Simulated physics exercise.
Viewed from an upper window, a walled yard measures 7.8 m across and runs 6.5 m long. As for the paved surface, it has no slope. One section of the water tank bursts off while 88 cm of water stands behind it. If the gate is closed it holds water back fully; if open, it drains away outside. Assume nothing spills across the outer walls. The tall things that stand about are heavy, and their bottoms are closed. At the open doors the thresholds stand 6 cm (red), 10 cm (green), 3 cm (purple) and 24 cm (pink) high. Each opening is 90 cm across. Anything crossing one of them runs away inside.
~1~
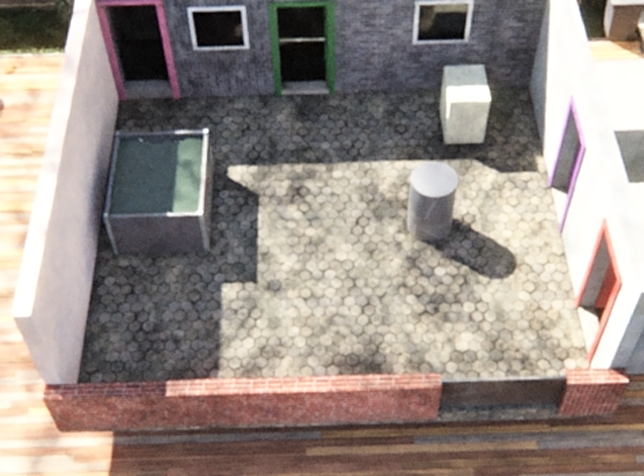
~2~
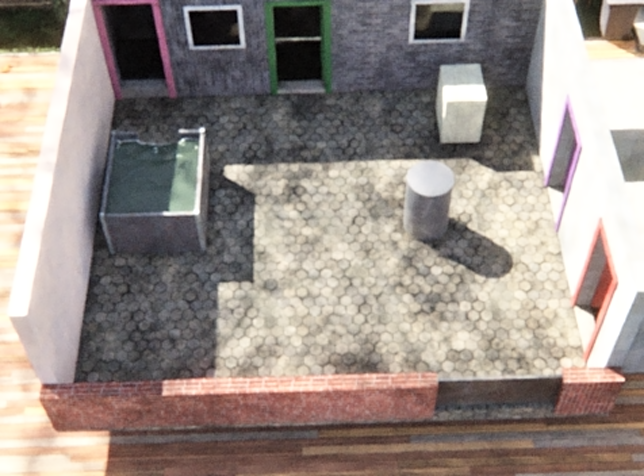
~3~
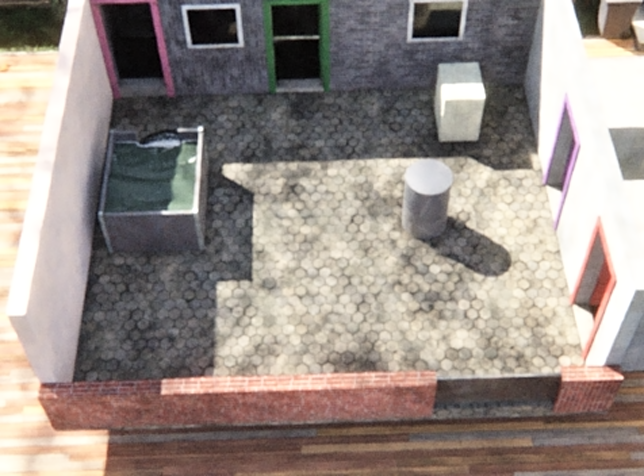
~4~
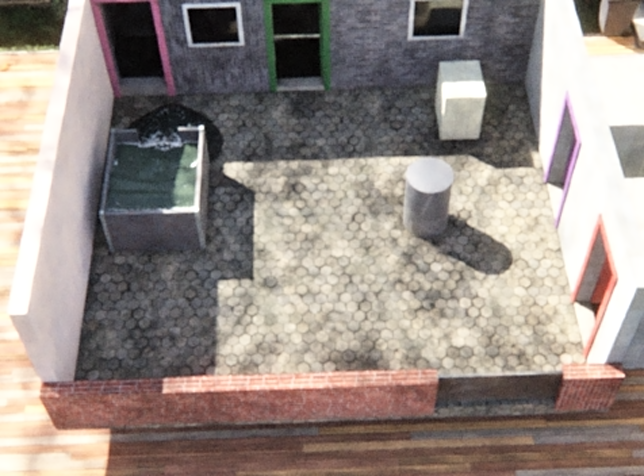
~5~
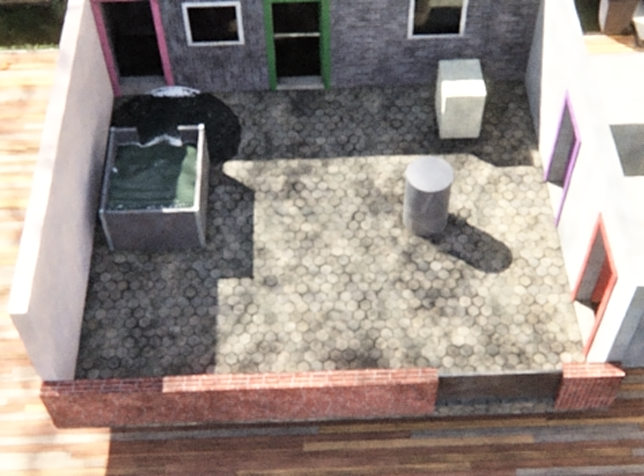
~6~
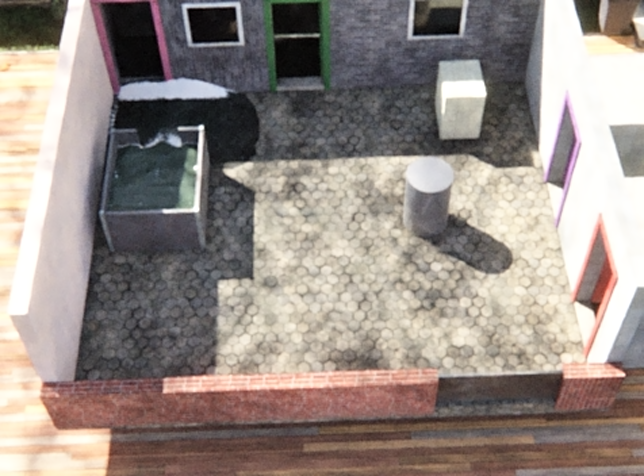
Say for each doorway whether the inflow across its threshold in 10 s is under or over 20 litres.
Red door: Within the allowance. Green door: Within the allowance. Purple door: Beyond the allowance. Pink door: Beyond the allowance.
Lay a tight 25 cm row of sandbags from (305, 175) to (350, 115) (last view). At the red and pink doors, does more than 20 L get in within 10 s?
Result: Red door inside the limit; pink door beyond the limit.
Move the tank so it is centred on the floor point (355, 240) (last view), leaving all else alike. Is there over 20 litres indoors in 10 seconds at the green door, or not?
Then, at green, it's too much.
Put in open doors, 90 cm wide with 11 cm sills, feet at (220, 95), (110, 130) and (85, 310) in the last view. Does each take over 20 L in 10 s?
Taking them in order, the first gets enough, the second enough and the third too little.
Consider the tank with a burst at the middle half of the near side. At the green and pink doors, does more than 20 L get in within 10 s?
So green ends up short of it and pink ends up short of it.
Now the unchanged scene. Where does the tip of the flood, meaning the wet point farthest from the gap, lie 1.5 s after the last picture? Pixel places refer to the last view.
Near (456, 87).
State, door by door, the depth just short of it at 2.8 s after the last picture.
You'd see red at 0 cm, green at 10 cm, purple at 0 cm and pink at 29 cm.
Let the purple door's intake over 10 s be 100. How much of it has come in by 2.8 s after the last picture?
It comes to about 0 per cent.
Then, 0.7 s after the last picture water covers 10 % of the floor and is deepest (46 cm) near (115, 98); red door not reached, green door 11 cm at the sill, 0 L in, purple door not reached, pink door 44 cm at the sill, 45 L in.
Then, 1.5 s after the last picture water covers 20 % of the floor and is deepest (35 cm) near (153, 97); red door not reached, green door 11 cm at the sill, 1 L in, purple door not reached, pink door 34 cm at the sill, 111 L in.
Then, 2.8 s after the last picture water covers 35 % of the floor and is deepest (30 cm) near (115, 98); red door not reached, green door 10 cm at the sill, 2 L in, purple door not reached, pink door 29 cm at the sill, 133 L in.
Then, 5.3 s after the last picture water covers 60 % of the floor and is deepest (18 cm) near (190, 102); red door 4 cm at the sill, 0 L in, green door 7 cm at the sill, 2 L in, purple door 7 cm at the sill, 14 L in, pink door 16 cm at the sill, 141 L in.
Then, 9.3 s after the last picture water covers 85 % of the floor and is deepest (10 cm) near (555, 388); red door 6 cm at the sill, 0 L in, green door 4 cm at the sill, 2 L in, purple door 6 cm at the sill, 76 L in, pink door 6 cm at the sill, 141 L in.
